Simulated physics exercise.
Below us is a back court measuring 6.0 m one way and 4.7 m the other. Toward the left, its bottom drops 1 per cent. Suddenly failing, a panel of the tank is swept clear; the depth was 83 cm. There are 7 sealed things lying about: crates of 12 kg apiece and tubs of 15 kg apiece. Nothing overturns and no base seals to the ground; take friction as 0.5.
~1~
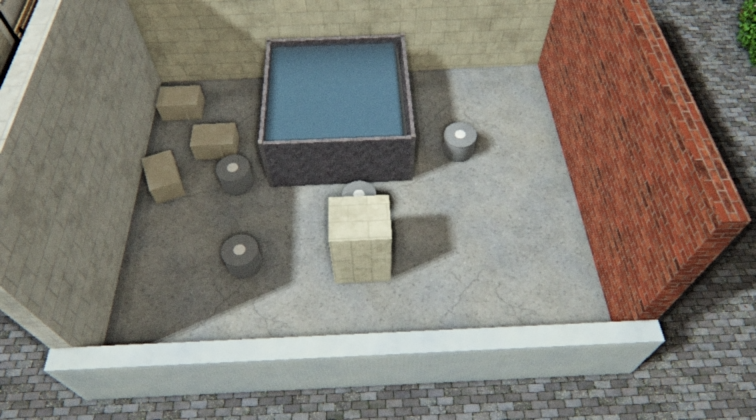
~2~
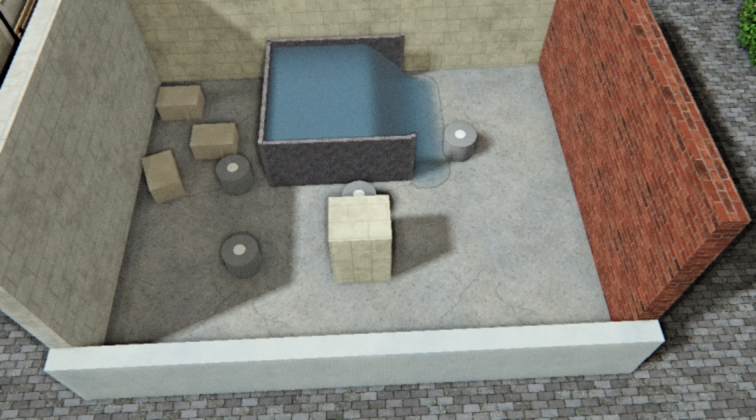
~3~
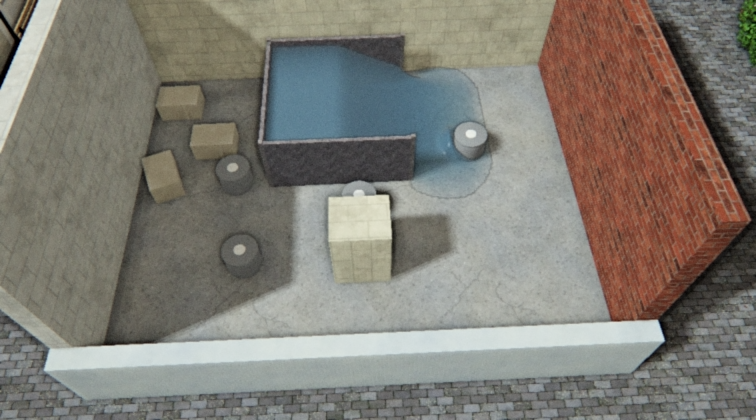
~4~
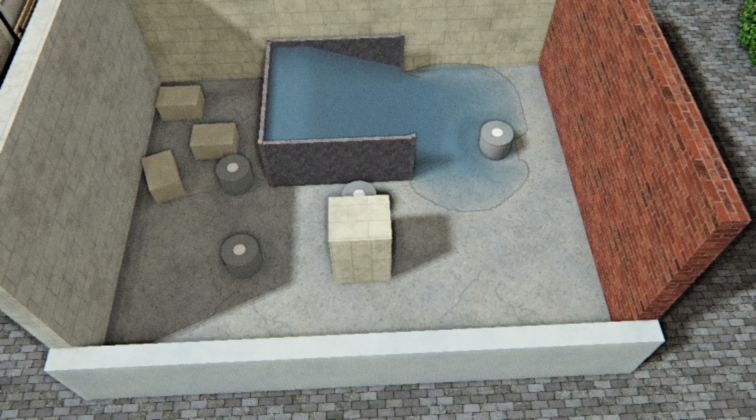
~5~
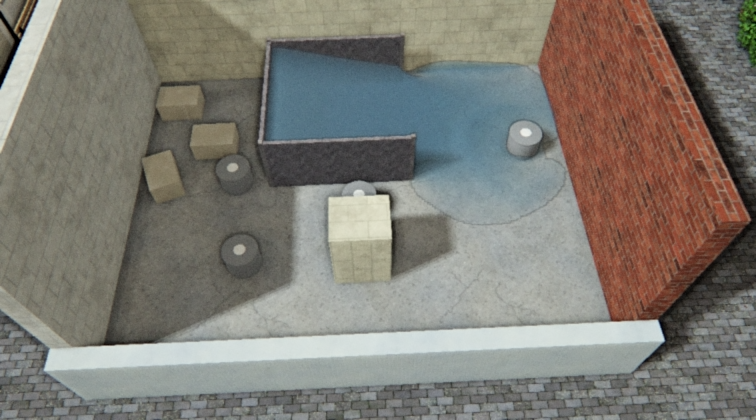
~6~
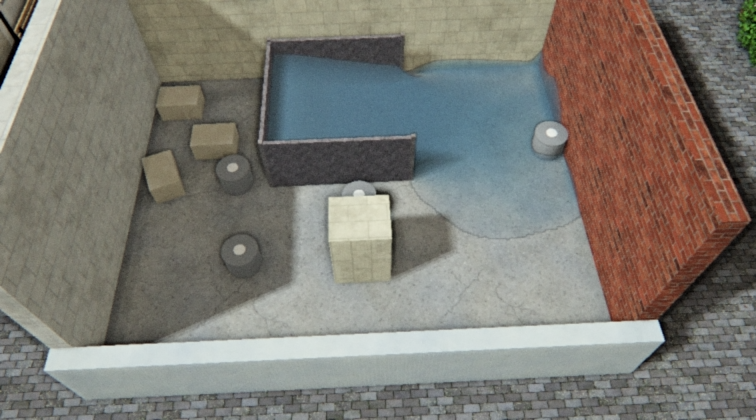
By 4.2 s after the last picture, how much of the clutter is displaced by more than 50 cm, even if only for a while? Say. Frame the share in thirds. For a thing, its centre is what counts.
That comes to not even a third.
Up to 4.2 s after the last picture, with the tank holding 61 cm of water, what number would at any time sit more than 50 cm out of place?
So the tally would be 1.
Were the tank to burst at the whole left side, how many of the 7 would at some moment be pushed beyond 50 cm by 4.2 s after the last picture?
Count: 5.
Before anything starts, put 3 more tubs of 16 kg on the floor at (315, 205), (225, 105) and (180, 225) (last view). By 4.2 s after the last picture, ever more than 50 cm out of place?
Order as given: Stays inside it, stays inside it, stays inside it.
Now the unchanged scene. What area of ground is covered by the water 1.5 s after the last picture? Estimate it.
Close to 13 m2, I'd say.
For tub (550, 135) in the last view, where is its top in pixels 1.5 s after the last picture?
About (539, 235), give or take.
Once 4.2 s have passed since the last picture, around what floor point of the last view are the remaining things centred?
Averaged position, last view: Near pixel (221, 193).
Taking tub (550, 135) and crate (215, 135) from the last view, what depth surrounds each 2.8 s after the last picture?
About 13 and 0 cm.
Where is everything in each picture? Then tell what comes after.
A tub at (461, 135) rests on the ground; a crate at (160, 170) rests on the ground; 3.6 m2 under water; 0 of 7 have shifted, in the first frame.
A tub at (461, 135) rests on the ground; a crate at (160, 170), on the bottom; water covers 4.8 m2; 0 of 7 have shifted, in the second frame.
A tub at (471, 134), on the bottom, 15 cm from its start; a crate at (160, 170), on the bottom; 6.1 m2 under water; 1 of 7 have shifted, in the third frame.
A tub at (497, 133), on the bottom, 51 cm from its start; a crate at (160, 170) rests on the ground; water covers 7.7 m2; 1 of 7 have shifted, in the fourth frame.
A tub at (526, 133), on the bottom, 92 cm from its start; a crate at (160, 170) rests on the ground; 9.4 m2 under water; 1 of 7 have shifted, in the fifth frame.
A tub at (552, 133) rests on the ground, 128 cm from its start; a crate at (160, 170) rests on the ground; 10.2 m2 under water; 1 of 7 have shifted, in the sixth frame.
Then, 0.4 s after the last picture 1 of 7 are over 50 cm from their spots; 1 afloat.
Then, 1.5 s after the last picture 1 of 7 are over 50 cm from their spots; 1 afloat.
Then, 2.8 s after the last picture 1 of 7 are over 50 cm from their spots; 1 afloat.
Then, 4.2 s after the last picture 1 of 7 are over 50 cm from their spots, and 1 have been at some point; 1 afloat.
